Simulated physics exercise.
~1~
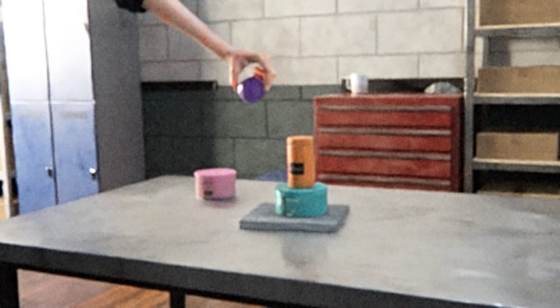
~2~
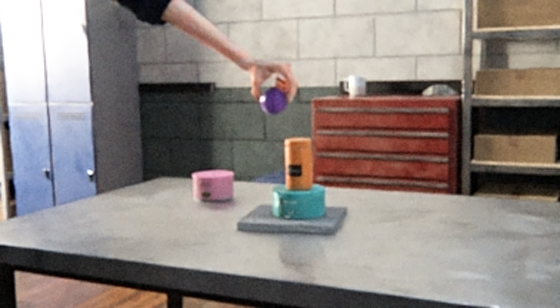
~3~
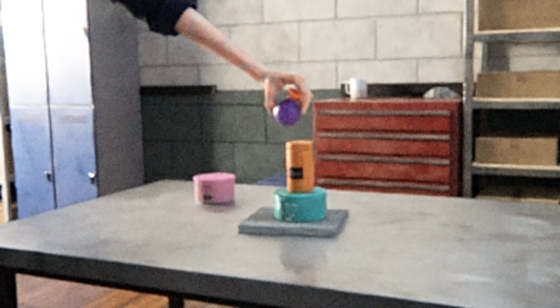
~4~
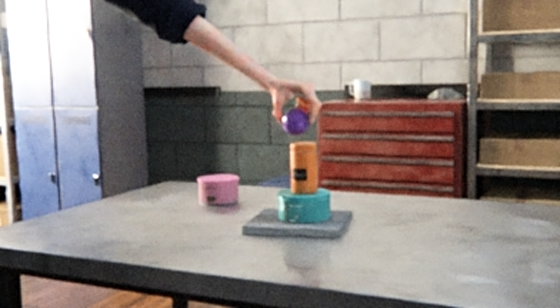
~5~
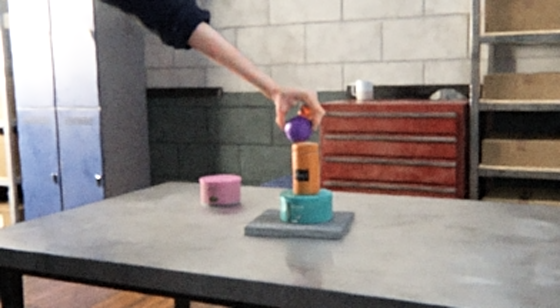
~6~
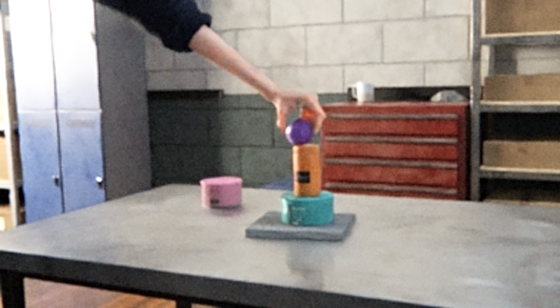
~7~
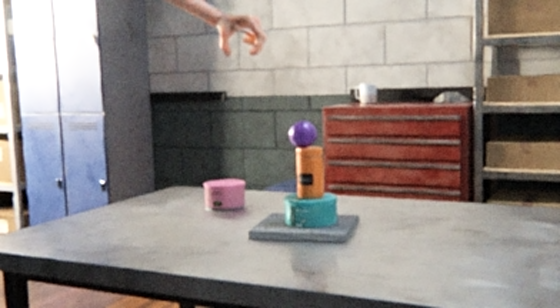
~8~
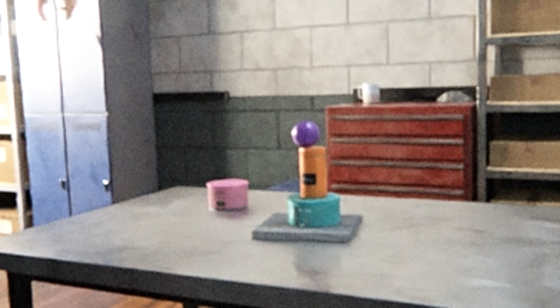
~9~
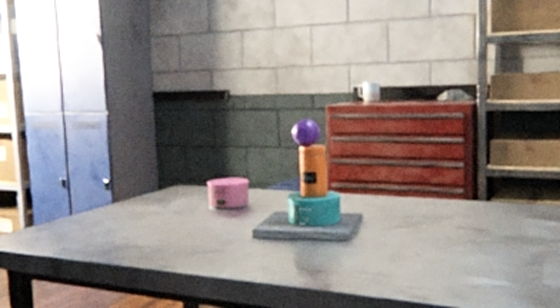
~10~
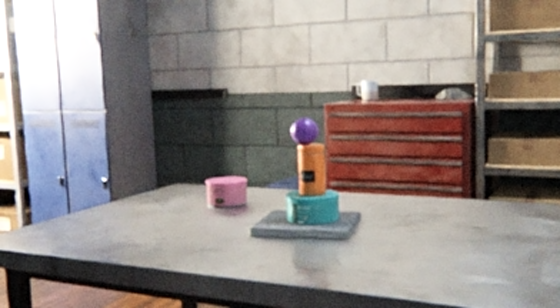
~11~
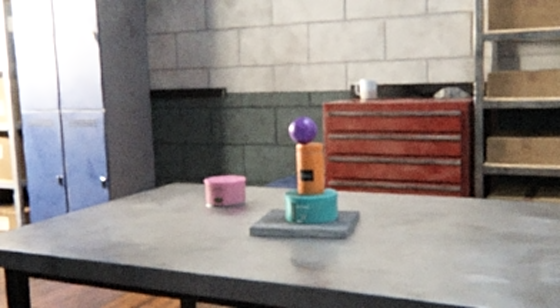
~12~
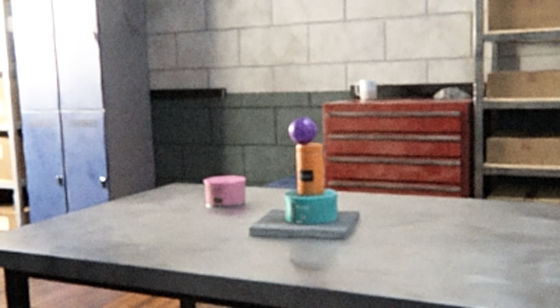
In a workshop-like room with a pale block wall, blue lockers, a red drawer cabinet and shelves, a slightly swaying camera looks across a grey table. On it, an orange jar stands on a turquoise tub atop a grey board, with a pink tub to the left. A hand reaches in from the upper left holding a purple onion, moves it right above the stack and lowers it onto the jar. The fingers steady it briefly, then let go, and the hand withdraws to the upper left. The onion stays balanced on top, and the pile stands still.
